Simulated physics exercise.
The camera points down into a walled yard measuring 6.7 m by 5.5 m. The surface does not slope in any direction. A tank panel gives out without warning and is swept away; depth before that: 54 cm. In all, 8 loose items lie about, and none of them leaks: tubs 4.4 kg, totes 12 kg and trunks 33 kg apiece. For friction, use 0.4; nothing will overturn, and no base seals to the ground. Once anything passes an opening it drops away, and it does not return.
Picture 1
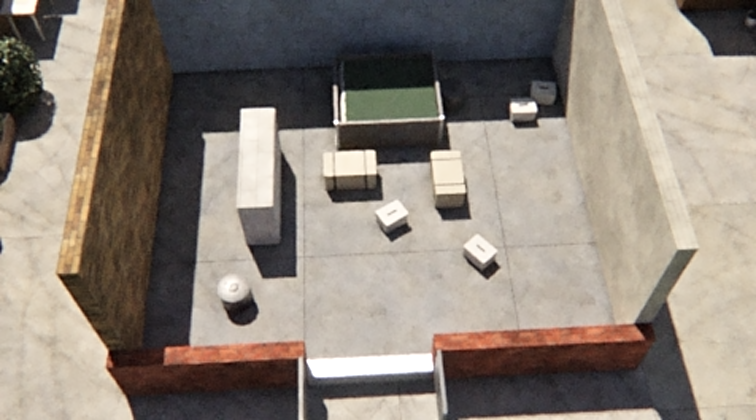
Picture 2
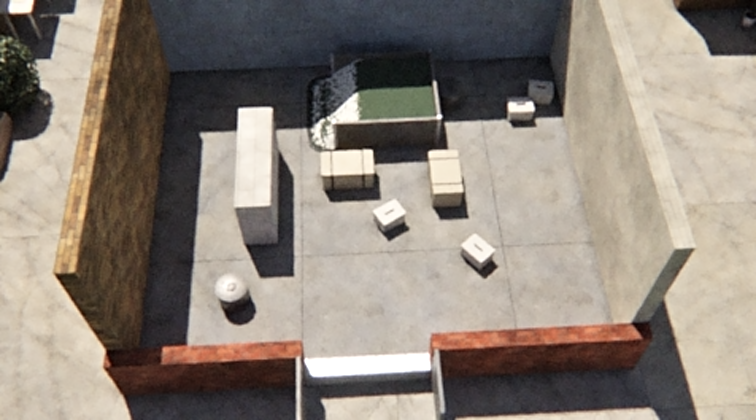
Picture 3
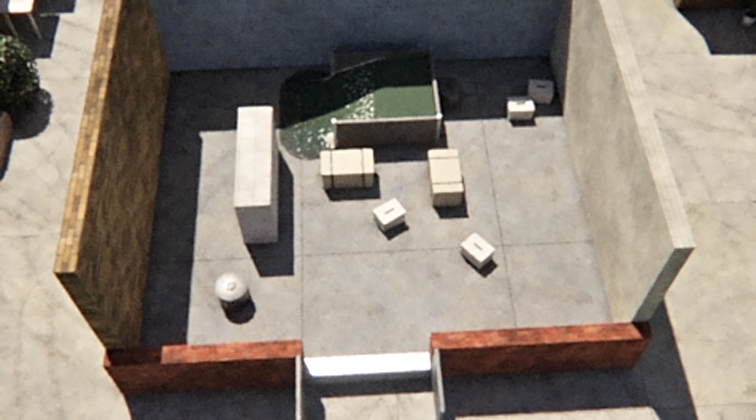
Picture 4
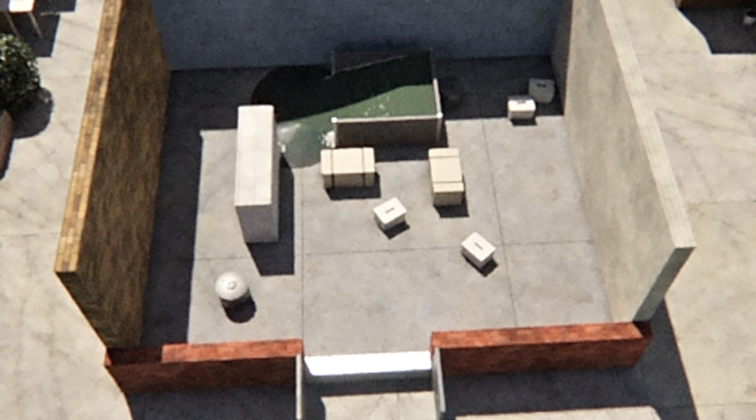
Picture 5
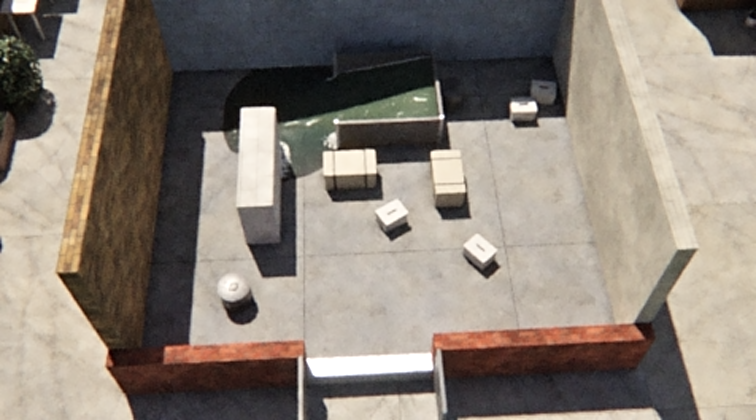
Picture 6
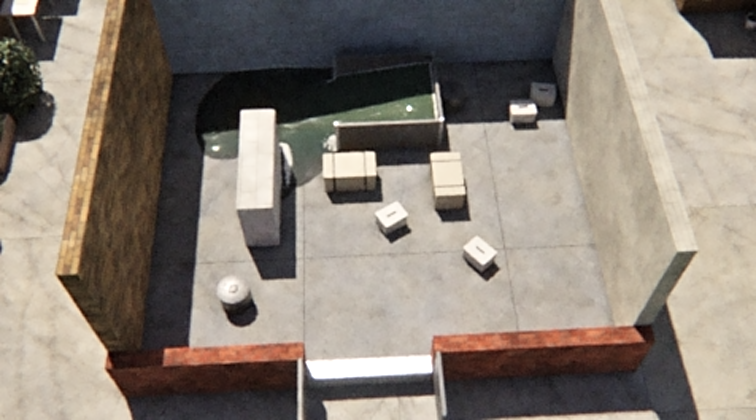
The clip opens on a walled yard with a tank of dark green water against the back wall and pale boxes scattered nearby. Water bursts from the tank's left side, foaming onto the floor, then spreads leftward behind and around a tall pale block, while the boxes stay put.
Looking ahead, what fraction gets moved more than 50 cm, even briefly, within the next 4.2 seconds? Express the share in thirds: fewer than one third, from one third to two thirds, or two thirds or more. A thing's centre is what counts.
Fewer than one third.
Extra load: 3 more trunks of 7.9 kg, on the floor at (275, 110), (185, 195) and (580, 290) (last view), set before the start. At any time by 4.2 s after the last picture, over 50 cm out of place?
Going through them in turn, I'd say beyond, beyond and not that far.
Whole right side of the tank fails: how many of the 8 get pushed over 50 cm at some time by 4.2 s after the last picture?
Count: 3.
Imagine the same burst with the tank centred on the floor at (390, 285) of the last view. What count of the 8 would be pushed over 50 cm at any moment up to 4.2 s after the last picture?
That gives 1 of them.
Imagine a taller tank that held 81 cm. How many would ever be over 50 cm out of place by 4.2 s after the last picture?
1.
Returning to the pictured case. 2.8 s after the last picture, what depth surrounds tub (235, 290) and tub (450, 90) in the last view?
I'd put it at 3 cm and 0 cm respectively.
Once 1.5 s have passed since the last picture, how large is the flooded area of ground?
Somewhere about 13 m2, give or take.
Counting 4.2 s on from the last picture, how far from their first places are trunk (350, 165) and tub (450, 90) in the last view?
Distances: 0 cm; 0 cm.
Then, 0.4 s after the last picture 0 of 8 are over 50 cm from their spots; 0 afloat.
Then, 1.5 s after the last picture 0 of 8 are over 50 cm from their spots; 0 afloat.
Then, 2.8 s after the last picture 0 of 8 are over 50 cm from their spots; 0 afloat.
Then, 4.2 s after the last picture 1 of 8 are over 50 cm from their spots, and 1 have been at some point; 1 afloat.
